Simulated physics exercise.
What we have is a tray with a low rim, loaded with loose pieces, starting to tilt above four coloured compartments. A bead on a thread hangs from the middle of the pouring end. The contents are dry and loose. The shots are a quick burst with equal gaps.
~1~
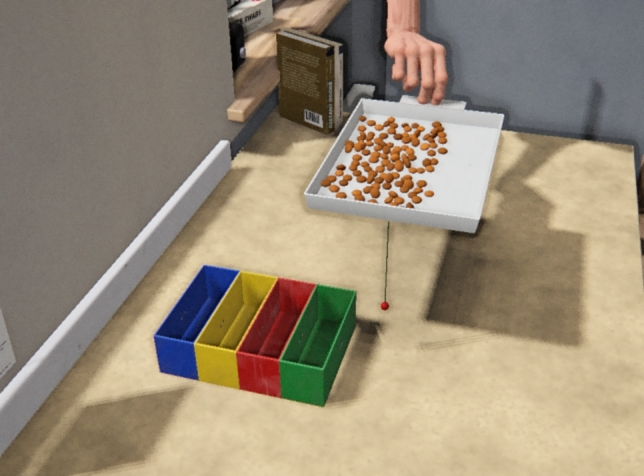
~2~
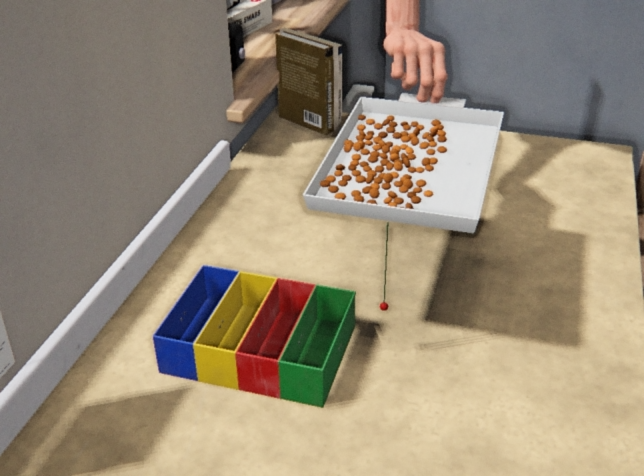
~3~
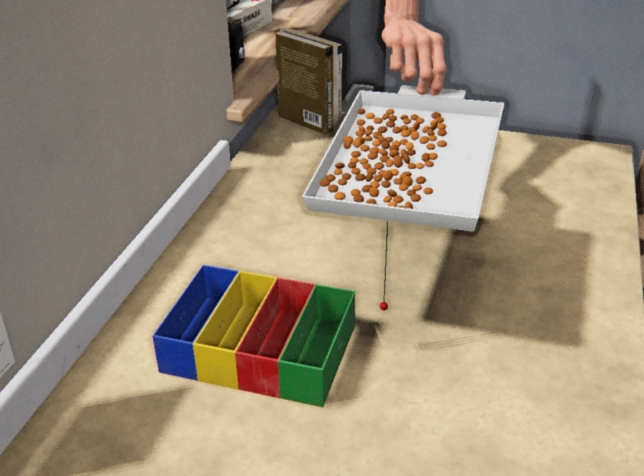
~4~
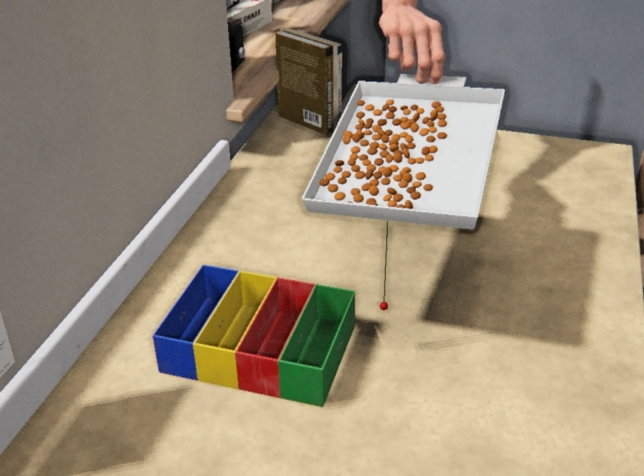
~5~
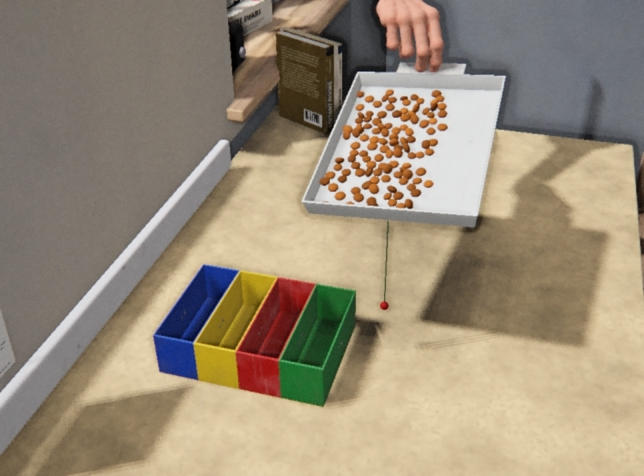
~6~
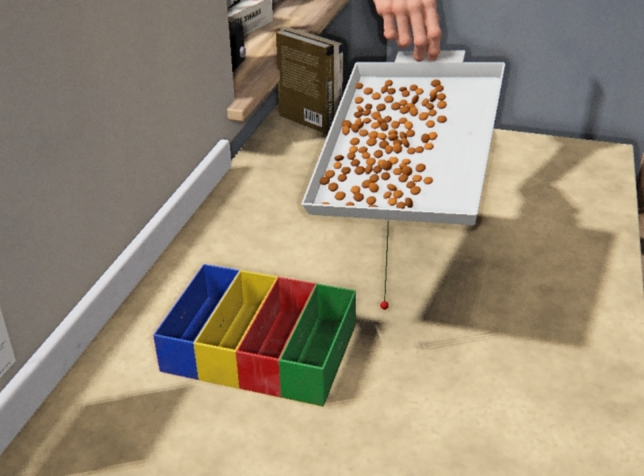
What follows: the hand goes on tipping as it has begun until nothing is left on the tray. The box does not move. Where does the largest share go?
It favours the green compartment.
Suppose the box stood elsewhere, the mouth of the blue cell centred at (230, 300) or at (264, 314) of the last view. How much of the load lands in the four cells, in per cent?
In turn 100 and 100 in a hundred.
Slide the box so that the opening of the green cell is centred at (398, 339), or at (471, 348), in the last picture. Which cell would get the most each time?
At the first place that yellow cell, at the second the blue one.
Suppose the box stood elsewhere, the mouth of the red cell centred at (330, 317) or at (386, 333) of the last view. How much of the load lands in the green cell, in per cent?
First some 10, then 0 per cent.
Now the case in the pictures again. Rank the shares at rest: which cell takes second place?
Next in line is red.
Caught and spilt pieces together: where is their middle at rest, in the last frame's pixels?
Near (313, 356).
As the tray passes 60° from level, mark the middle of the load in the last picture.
At about (349, 171).
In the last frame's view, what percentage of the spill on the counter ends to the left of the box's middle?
Close to 10 per cent.
Shortly afterwards, tray tipped steeply; the whole lot on the tray.
Next, tray tipped right over; near a quarter on the tray; near a third in the green cell; near a quarter in the red cell; near a quarter falling or outside the box.
Some moments later, tray tipped past a quarter turn; near two thirds in the green cell; near a quarter in the red cell; only a few in the yellow cell; a little falling or outside the box.
In the end, tray tipped past a quarter turn; near two thirds in the green cell; near a quarter in the red cell; only a few in the yellow cell; none at all in the blue cell; a little outside the box.
